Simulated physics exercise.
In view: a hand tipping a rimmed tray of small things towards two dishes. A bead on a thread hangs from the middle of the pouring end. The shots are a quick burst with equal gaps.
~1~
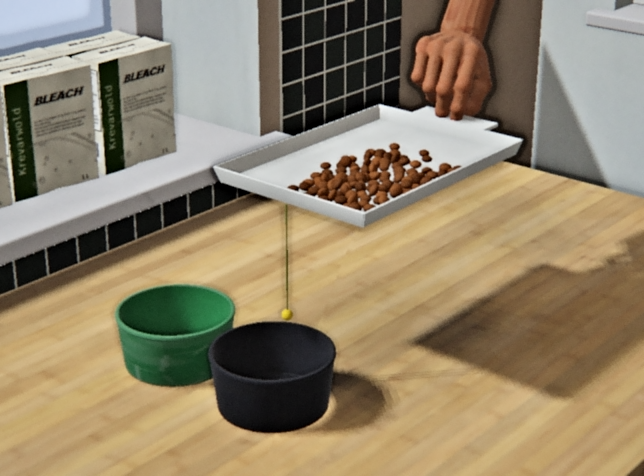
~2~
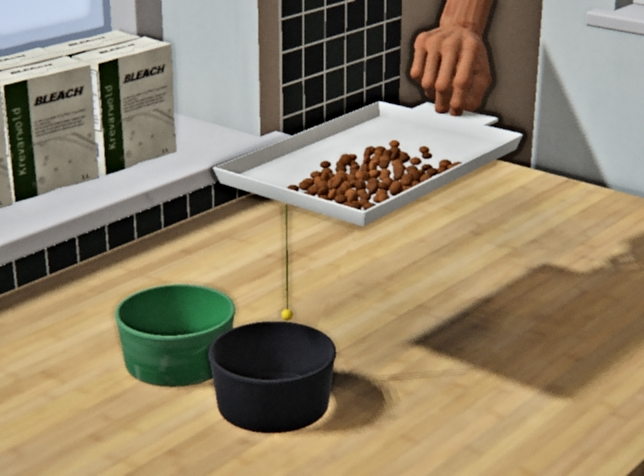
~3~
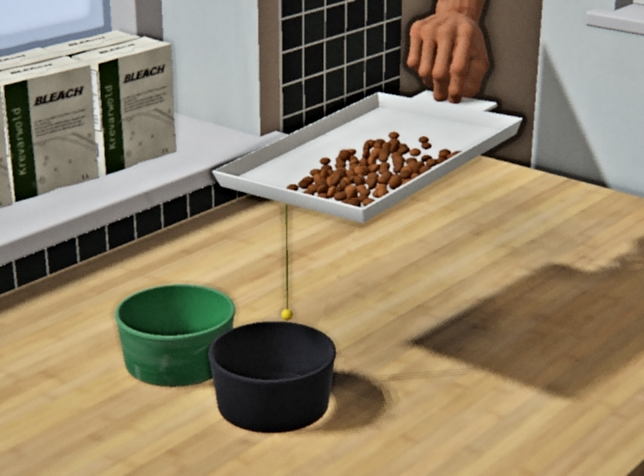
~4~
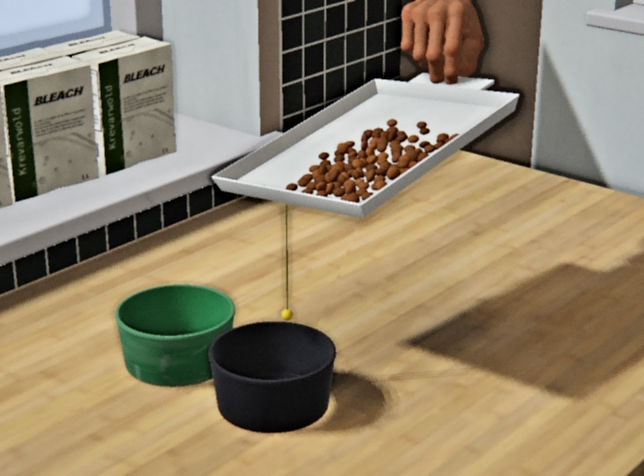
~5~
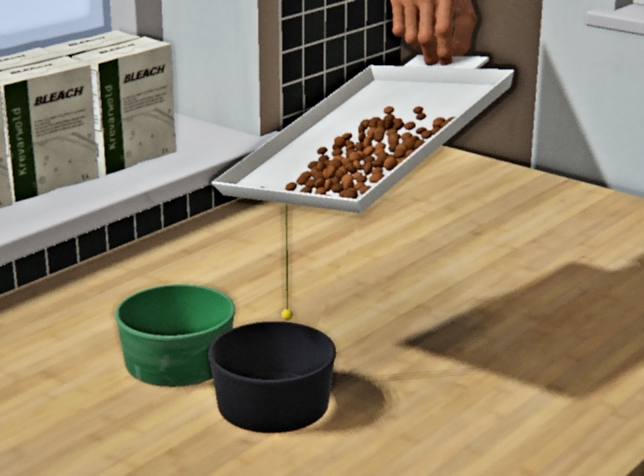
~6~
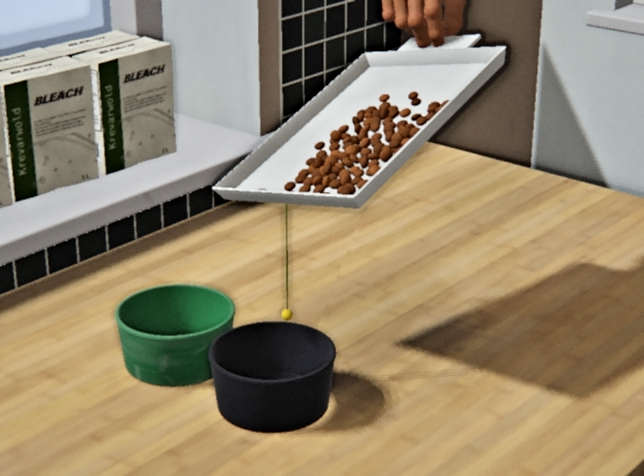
A hand raises the back of a white tray of brown kibble, tilting it steeper above two bowls.
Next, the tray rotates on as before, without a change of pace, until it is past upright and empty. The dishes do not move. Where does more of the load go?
The left one ends fuller.
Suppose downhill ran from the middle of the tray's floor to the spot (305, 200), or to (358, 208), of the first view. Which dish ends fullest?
First the right dish, then the right one.
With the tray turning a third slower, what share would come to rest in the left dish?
Some 50 per cent.
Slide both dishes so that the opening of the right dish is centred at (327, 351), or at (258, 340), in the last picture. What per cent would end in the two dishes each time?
In turn 100 and 50 in a hundred.
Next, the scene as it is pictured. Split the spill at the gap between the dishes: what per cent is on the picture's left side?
Near 10 %.
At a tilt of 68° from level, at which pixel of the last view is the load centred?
At about (253, 191).
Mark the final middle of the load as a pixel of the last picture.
Near (200, 356).
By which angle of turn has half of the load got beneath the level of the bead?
At some 90 degrees.
Soon, tray tipped steeply; most on the tray; a small part in the air.
A while on, tray tipped past a quarter turn; a stray few on the tray; a small part in the right dish; about two thirds in the left dish; about a quarter outside both; a small part in the air.
Towards the end, tray tipped past a quarter turn; a small part in the right dish; about two thirds in the left dish; about a third outside both.
Finally, tray tipped past a quarter turn; a small part in the right dish; about two thirds in the left dish; about a third outside both.
